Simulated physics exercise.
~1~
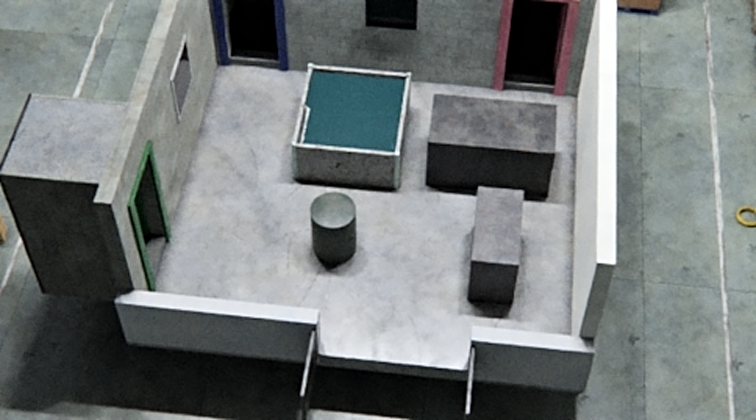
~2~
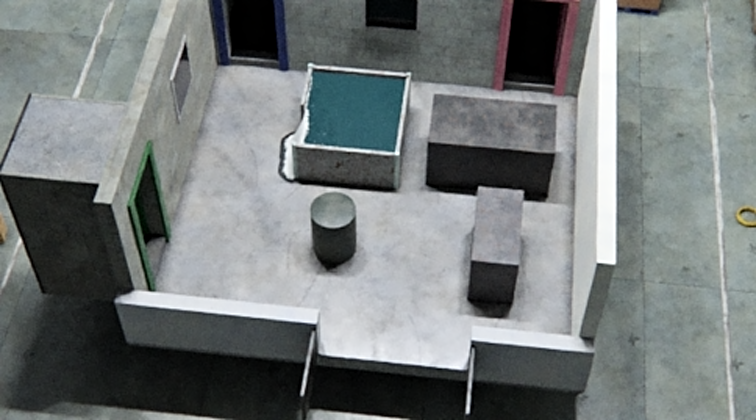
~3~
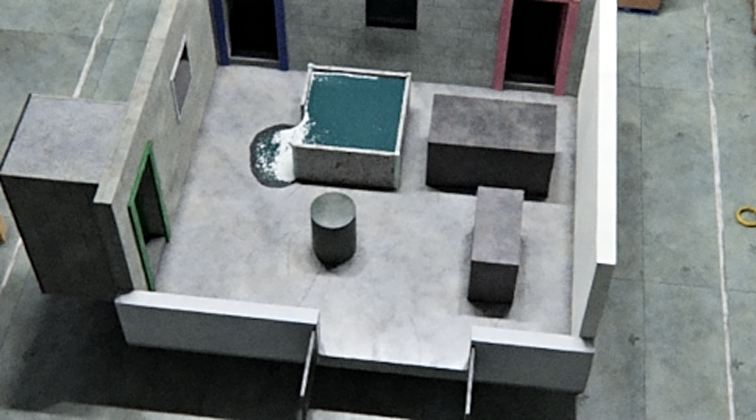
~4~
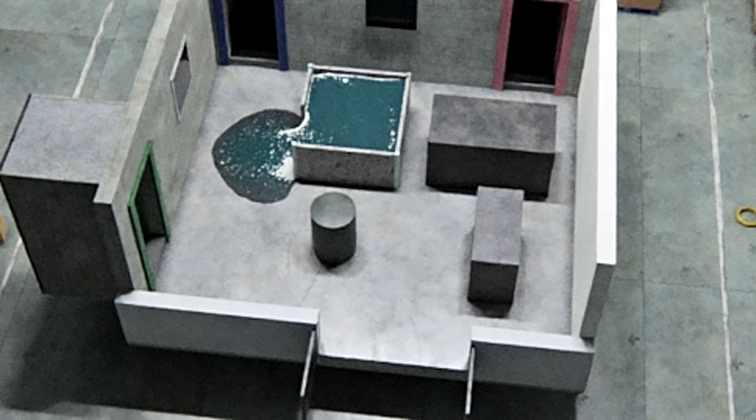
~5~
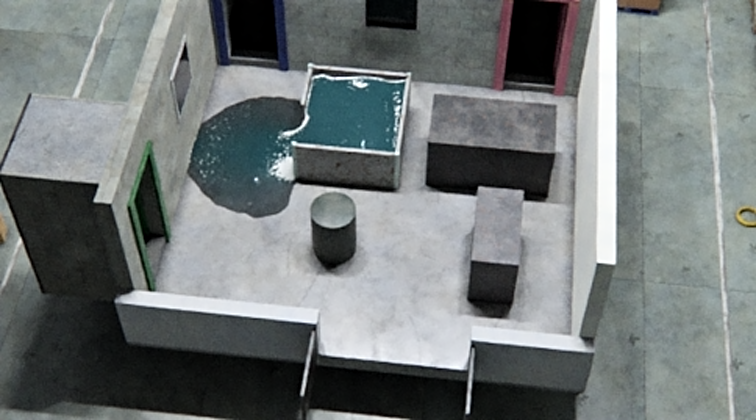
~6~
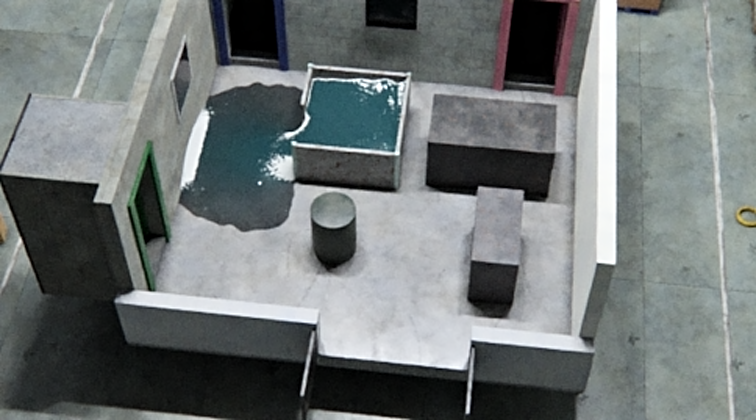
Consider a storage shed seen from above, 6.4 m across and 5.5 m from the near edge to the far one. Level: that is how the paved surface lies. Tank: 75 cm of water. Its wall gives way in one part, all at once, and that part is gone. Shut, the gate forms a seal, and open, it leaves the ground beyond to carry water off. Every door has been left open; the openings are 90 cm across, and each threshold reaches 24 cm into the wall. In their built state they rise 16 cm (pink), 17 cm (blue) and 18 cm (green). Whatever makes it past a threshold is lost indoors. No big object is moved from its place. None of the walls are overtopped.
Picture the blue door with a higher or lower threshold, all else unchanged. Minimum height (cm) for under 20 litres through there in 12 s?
Roughly 21 cm.
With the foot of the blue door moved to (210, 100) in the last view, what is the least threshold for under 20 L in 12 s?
About 18 cm.
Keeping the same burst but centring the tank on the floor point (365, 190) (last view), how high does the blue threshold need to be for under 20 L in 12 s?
18 cm, give or take.
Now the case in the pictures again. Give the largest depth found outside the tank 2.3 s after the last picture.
I'd estimate roughly 27 cm.
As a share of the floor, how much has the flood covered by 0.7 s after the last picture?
I'd estimate about 20 percent.
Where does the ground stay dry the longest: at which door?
That's the pink door.
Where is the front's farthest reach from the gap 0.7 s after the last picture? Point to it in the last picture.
Around (153, 292).
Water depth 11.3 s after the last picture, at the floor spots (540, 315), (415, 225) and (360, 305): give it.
Close to 7, 5 and 4 cm, one after the other.
Then, 0.7 s after the last picture water covers 20 % of the floor, deepest (42 cm) near (204, 152); 10 cm at the blue door, 0 litres in over its 17 cm threshold.
Then, 2.3 s after the last picture water covers 40 % of the floor, deepest (27 cm) near (145, 321); 22 cm at the blue door, 34 litres in over its 17 cm threshold.
Then, 11.3 s after the last picture water covers 100 % of the floor, deepest (10 cm) near (521, 281); 5 cm at the blue door, 47 litres in over its 17 cm threshold.
At the blue door as built, the water peaked near 25 cm, 1.5 s after the last picture.
With a threshold of 17 cm, 47 litres would have come in within the 12 s; with 23 cm, 14 litres. So under 20 litres takes about 21 cm.
